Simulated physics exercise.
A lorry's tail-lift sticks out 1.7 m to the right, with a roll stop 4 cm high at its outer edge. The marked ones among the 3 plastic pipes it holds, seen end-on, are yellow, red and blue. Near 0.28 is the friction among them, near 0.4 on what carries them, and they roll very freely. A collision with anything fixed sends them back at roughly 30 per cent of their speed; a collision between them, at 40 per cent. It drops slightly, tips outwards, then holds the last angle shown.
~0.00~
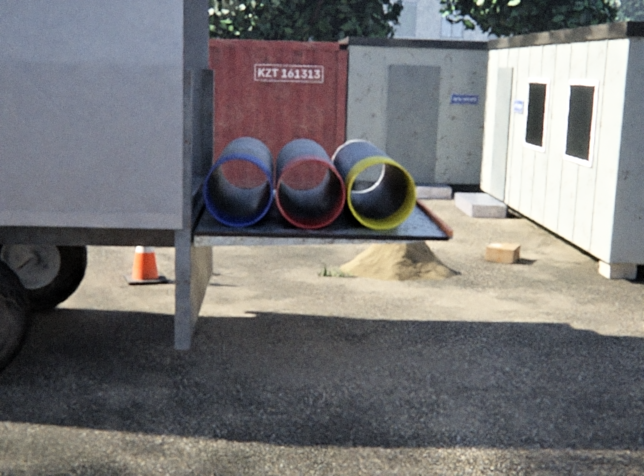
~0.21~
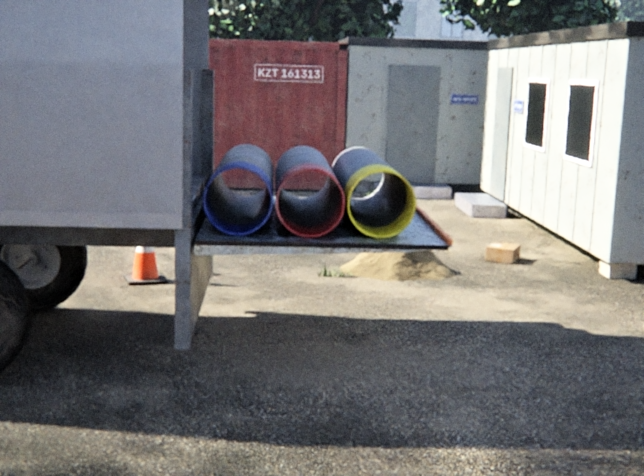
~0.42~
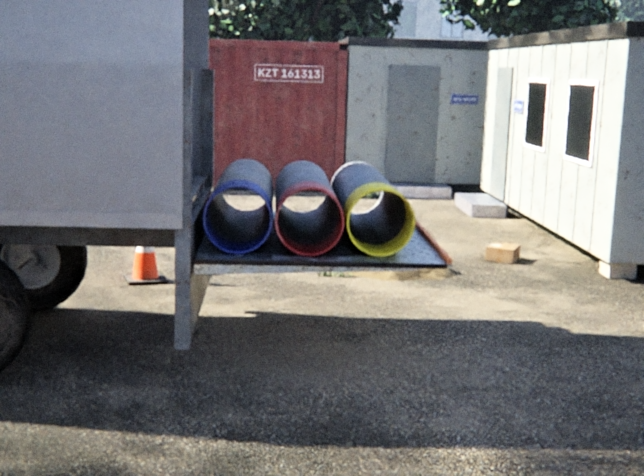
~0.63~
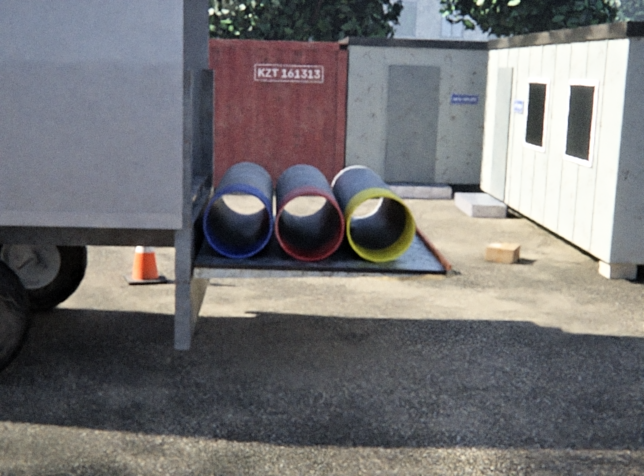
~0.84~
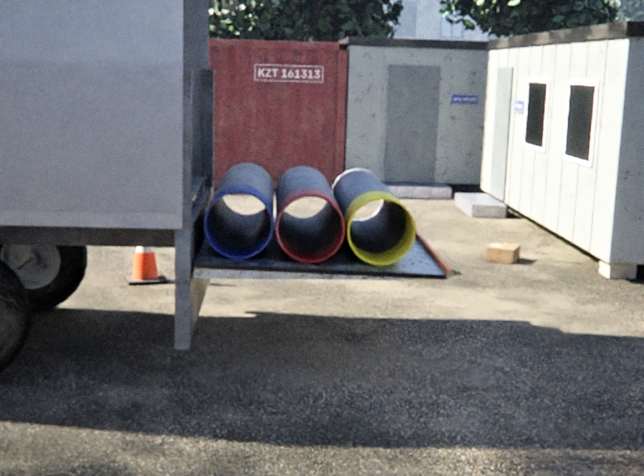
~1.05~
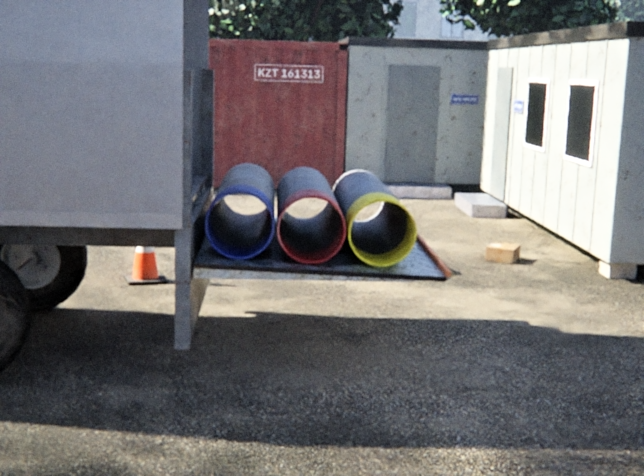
In a paved yard with a red container and pale cabins, three dark pipes with blue, red and yellow rims lie side by side on a platform jutting right from a lorry. The platform lowers a short way with the pipes on it, then its outer end tilts very slightly downward.
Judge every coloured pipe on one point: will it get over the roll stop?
Outcome: The yellow is kept on; the red is kept on; the blue is kept on.
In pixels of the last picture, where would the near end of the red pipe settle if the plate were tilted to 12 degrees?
I'd put it somewhere near (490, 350).
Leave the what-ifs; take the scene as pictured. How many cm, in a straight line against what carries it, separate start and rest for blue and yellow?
Net shift - blue: 30; yellow: 30.
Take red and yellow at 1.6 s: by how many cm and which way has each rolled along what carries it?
Red 5 cm right, yellow 5 cm right.
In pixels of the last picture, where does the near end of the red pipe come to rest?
Around (357, 232).
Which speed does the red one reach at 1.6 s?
0.1 m/s or so.
After 1.6 s, yellow is on the plate, 40 cm from the stop, rolling right; red is on the plate, 85 cm from the stop, rolling right; blue is on the plate, 135 cm from the stop, rolling right; 0 gone from the plate.
After 2.2 s, yellow is on the plate, 30 cm from the stop, rolling right; red is on the plate, 75 cm from the stop, rolling right; blue is on the plate, 125 cm from the stop, rolling right; 0 gone from the plate.
After 2.9 s, yellow is on the plate, 15 cm from the stop, rolling right; red is on the plate, 60 cm from the stop, rolling right; blue is on the plate, 110 cm from the stop, rolling right; 0 gone from the plate.
At rest (3.6 s), yellow is on the plate, 15 cm from the stop; red is on the plate, 60 cm from the stop; blue is on the plate, 105 cm from the stop; 0 gone from the plate.
